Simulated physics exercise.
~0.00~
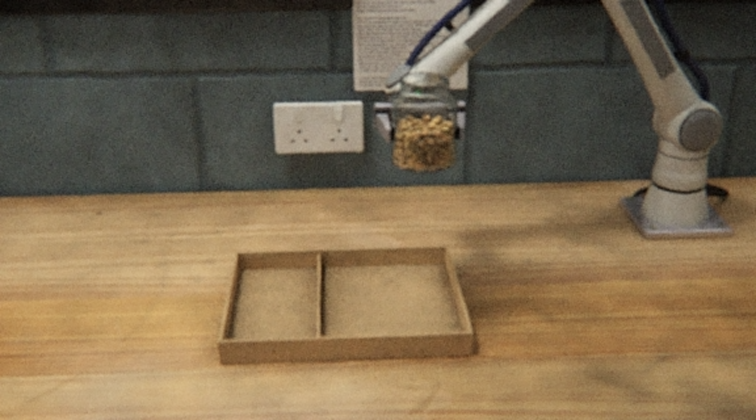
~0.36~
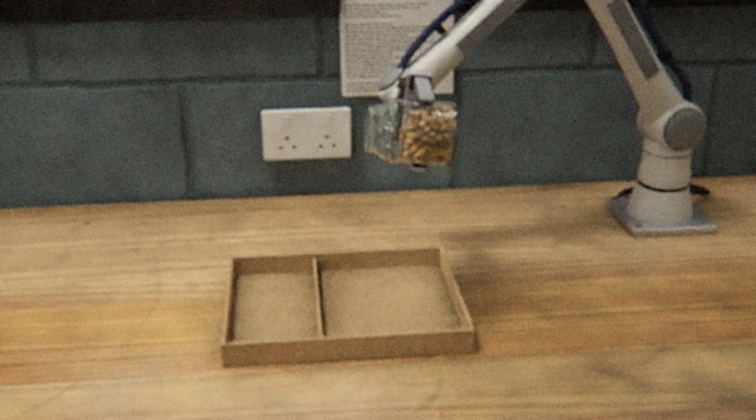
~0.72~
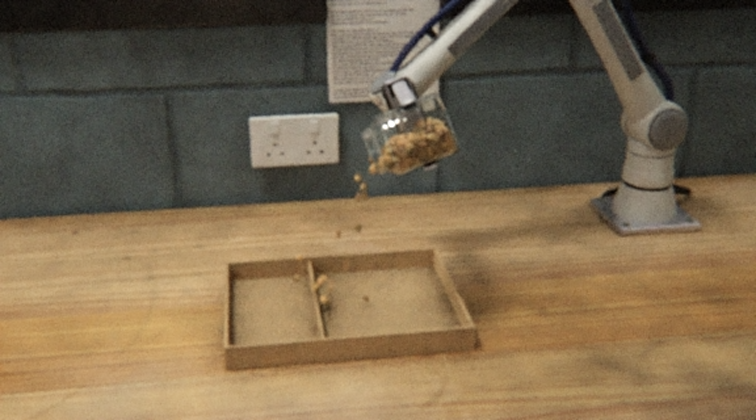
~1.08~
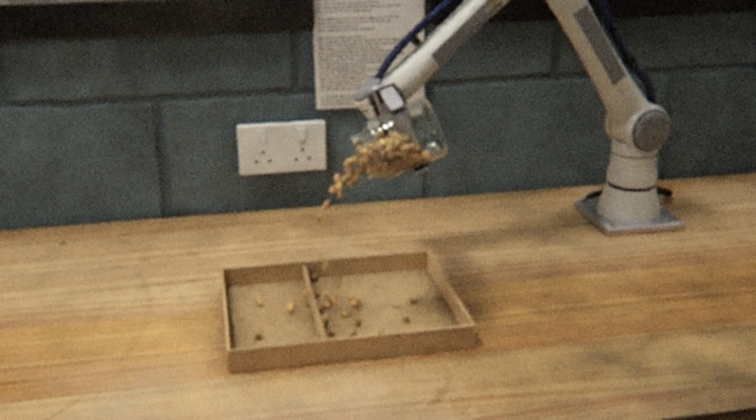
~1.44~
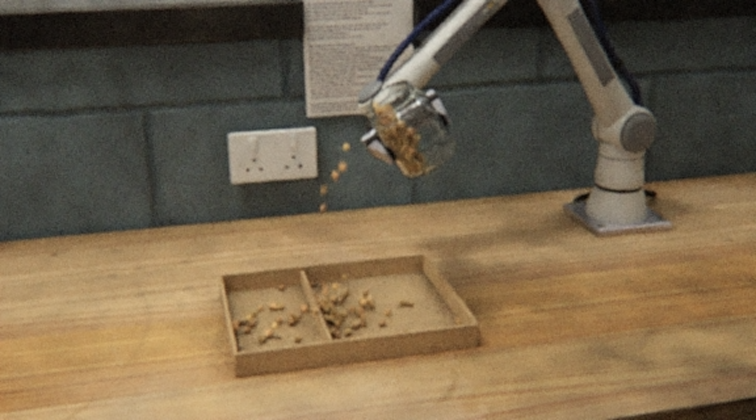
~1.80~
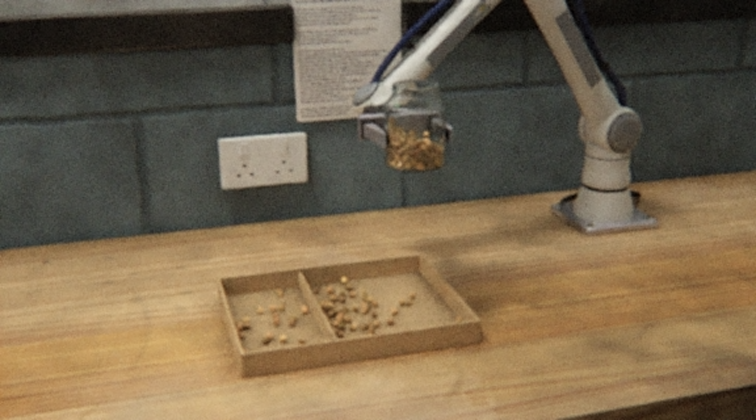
In the video, a robot arm holding a clear jar of dried chickpeas above a divided tray on a wooden table tips it, spilling some into both compartments, then turns it upright with much of the load still inside.
